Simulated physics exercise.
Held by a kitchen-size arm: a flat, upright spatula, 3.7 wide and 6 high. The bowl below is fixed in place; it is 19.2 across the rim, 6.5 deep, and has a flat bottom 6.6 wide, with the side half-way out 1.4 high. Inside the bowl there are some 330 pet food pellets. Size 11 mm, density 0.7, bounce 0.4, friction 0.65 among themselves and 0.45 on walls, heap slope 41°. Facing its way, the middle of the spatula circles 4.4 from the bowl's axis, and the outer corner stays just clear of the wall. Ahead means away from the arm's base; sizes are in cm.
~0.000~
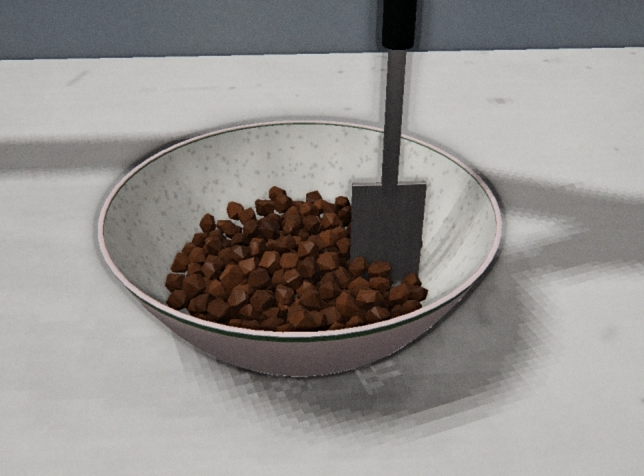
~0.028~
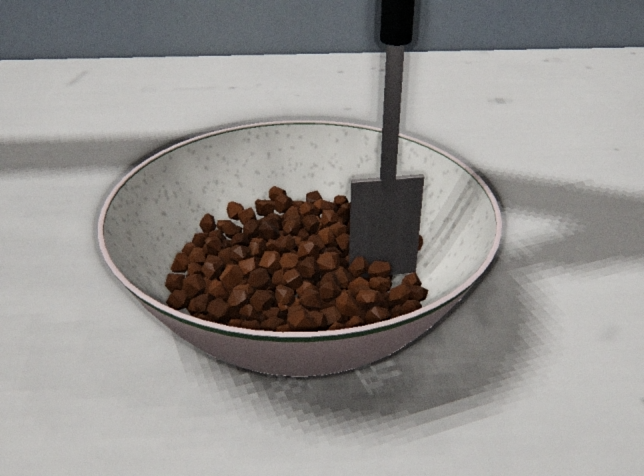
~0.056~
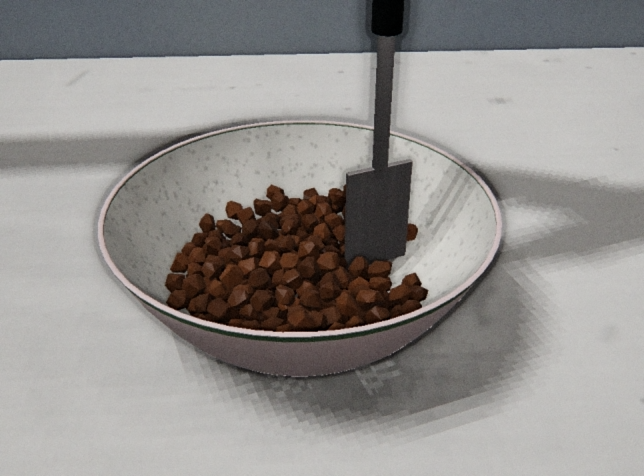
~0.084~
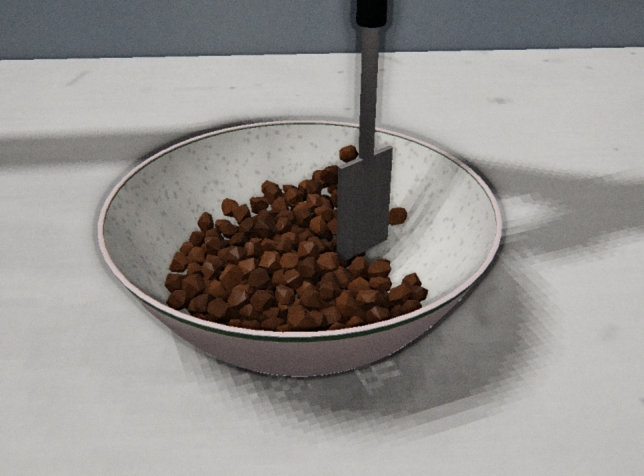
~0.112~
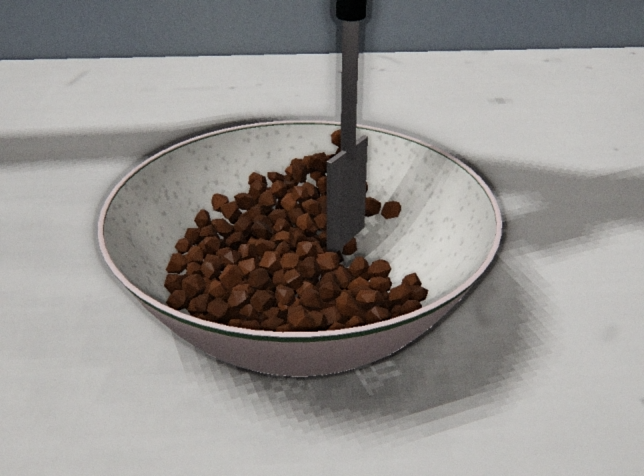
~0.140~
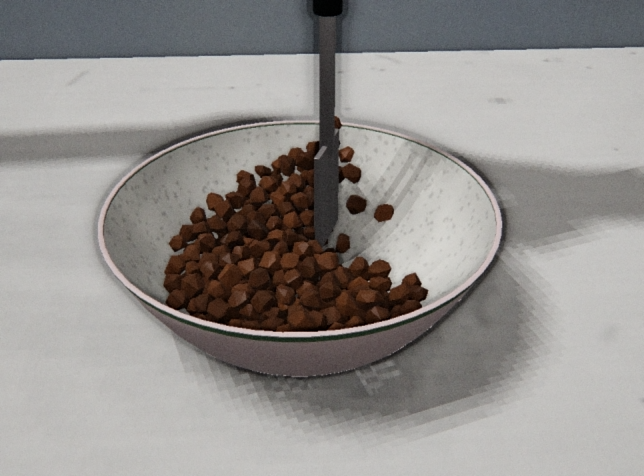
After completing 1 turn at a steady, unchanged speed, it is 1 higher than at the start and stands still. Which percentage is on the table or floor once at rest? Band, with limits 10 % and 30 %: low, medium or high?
Low.
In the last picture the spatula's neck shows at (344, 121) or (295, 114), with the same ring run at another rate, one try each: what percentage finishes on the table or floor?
About 0 and 5 %.
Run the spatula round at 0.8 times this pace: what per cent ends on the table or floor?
Roughly 0 per cent.
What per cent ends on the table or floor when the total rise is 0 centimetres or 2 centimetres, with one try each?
I'd reckon around 0 and 0 per cent.
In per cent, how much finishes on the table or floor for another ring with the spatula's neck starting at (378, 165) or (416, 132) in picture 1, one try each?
Near 0 per cent and near 0 per cent, in that order.
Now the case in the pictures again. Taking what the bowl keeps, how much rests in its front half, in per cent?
Near 40 per cent of what stays in the bowl.
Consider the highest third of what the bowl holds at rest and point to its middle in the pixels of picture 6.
It is centred around (366, 226).
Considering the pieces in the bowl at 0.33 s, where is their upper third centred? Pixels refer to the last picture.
At about (190, 269).
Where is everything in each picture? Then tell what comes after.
In the first frame, spatula neck at (391, 156), 0° round; upper third of the load around (292, 260), from x 175 to 420, top at y 195; 331 in the bowl.
In the second frame, spatula neck at (389, 151), 6° round; upper third of the load around (292, 255), from x 175 to 420, top at y 195.
In the third frame, spatula neck at (381, 140), 21° round; upper third of the load around (297, 247), from x 175 to 420, top at y 190.
In the fourth frame, spatula neck at (367, 130), 37° round; upper third of the load around (295, 246), from x 175 to 420, top at y 155.
In the fifth frame, spatula neck at (349, 122), 53° round; upper third of the load around (295, 229), from x 175 to 420, top at y 140.
In the sixth frame, spatula neck at (327, 117), 69° round; upper third of the load around (284, 225), from x 175 to 420, top at y 125; 331 in the bowl.
By 0.33 s, 181° round, highest piece 8 above the table; 331 in the bowl.
By 0.53 s, 293° round, highest piece 8 above the table; 326 in the bowl, 3 on the table or floor, 2 in flight or on the tool.
By 0.82 s, 0° round, highest piece 6 above the table; 325 in the bowl, 6 on the table or floor.
By 1.52 s, 0° round, highest piece 6 above the table; 325 in the bowl, 6 on the table or floor.
Final count, 325 in the bowl, 6 on the table or floor. That is 2 % on the table or floor.
